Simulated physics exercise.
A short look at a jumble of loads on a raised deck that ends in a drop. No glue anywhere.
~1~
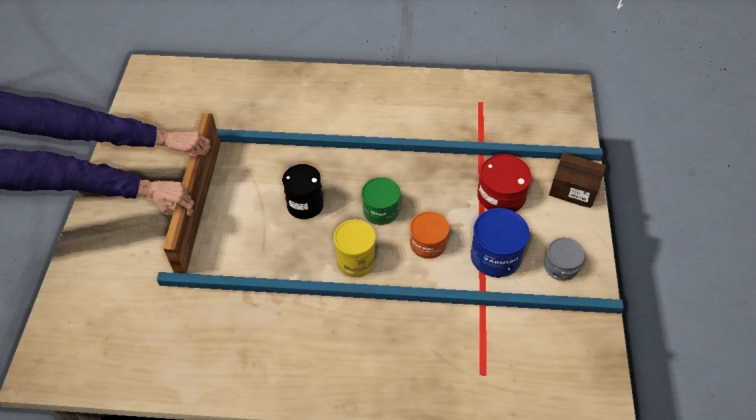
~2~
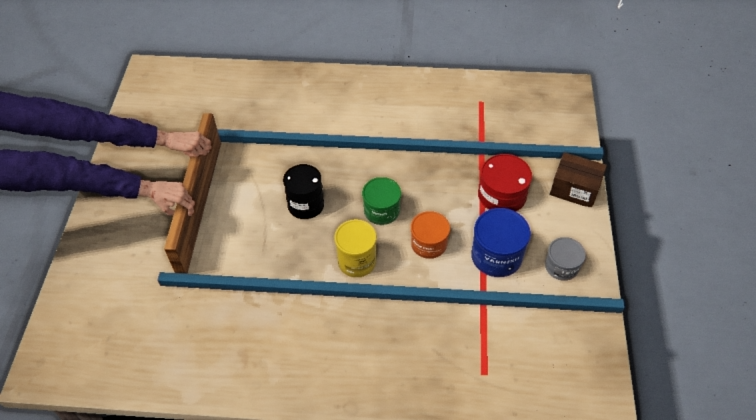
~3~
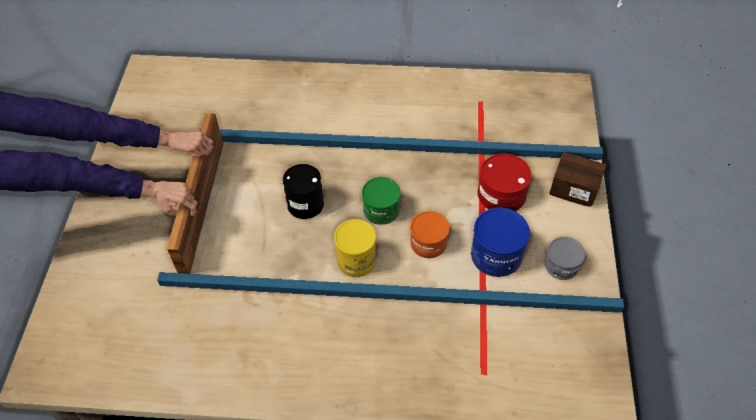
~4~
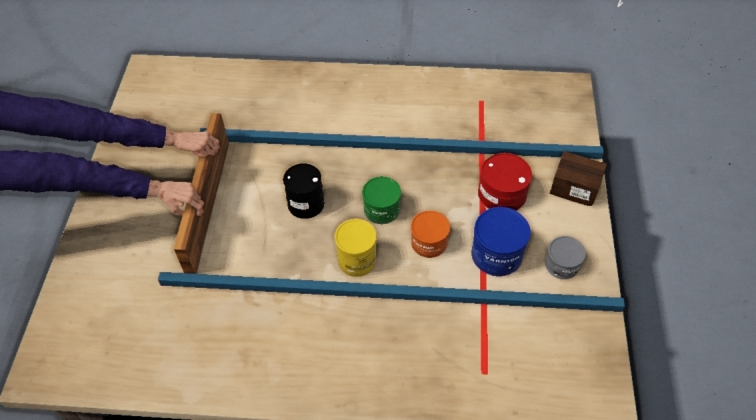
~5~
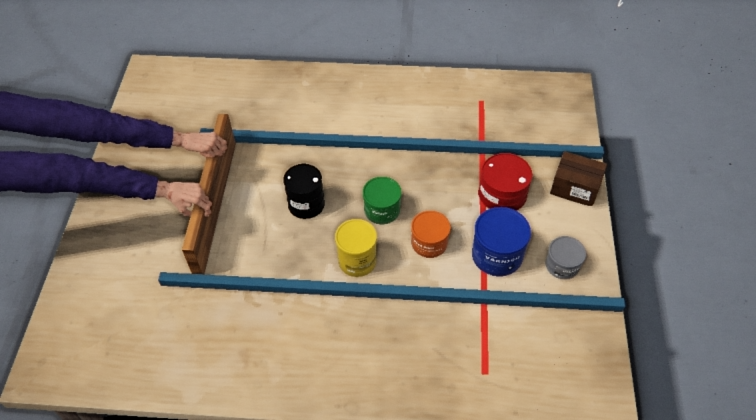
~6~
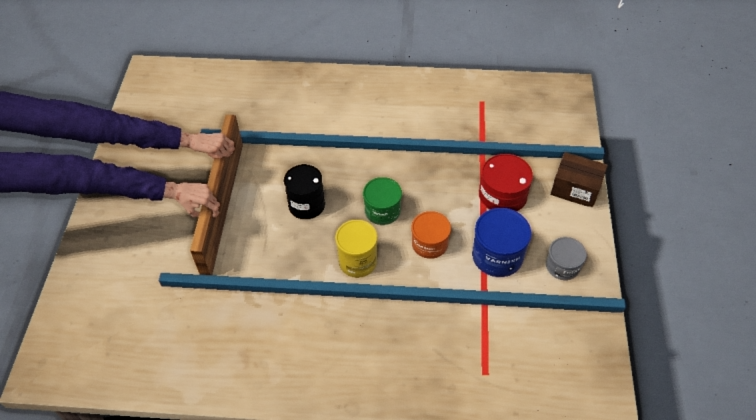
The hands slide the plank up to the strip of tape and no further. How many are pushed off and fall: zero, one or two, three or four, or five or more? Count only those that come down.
The number that fall off is zero.
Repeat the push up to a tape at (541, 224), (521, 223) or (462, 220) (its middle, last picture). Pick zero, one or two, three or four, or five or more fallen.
For each place: One to two; one or two; no fall at all.
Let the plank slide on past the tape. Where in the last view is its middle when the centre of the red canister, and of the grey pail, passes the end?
At (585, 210) for the red canister; at (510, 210) for the grey pail.
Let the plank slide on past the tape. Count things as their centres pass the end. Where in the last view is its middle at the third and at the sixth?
First at (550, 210), next at (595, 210).
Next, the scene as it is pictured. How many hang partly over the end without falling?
It comes to 0.
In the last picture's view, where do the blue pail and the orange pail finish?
About (548, 252), and the other about (504, 239).
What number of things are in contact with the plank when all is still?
In contact: 3.
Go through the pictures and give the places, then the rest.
Brown parcel (577, 181); grey pail (564, 260); red canister (504, 184); plank (195, 191); tape (482, 221), in the first frame.
Grey pail (564, 259); green pail (382, 202), in the second frame.
Red canister (504, 184); orange pail (429, 235), in the third frame.
Brown parcel (578, 179); plank (204, 191), in the fourth frame.
Grey pail (565, 258); blue pail (500, 242), in the fifth frame.
Brown parcel (579, 180); grey pail (565, 259); red canister (505, 184); plank (219, 193); tape (484, 221), in the sixth frame.
Soon after, none off yet; brown parcel at rest near (579, 180); grey pail at rest near (565, 259); red canister at rest near (505, 184).
In the end, the number that fall off is zero.
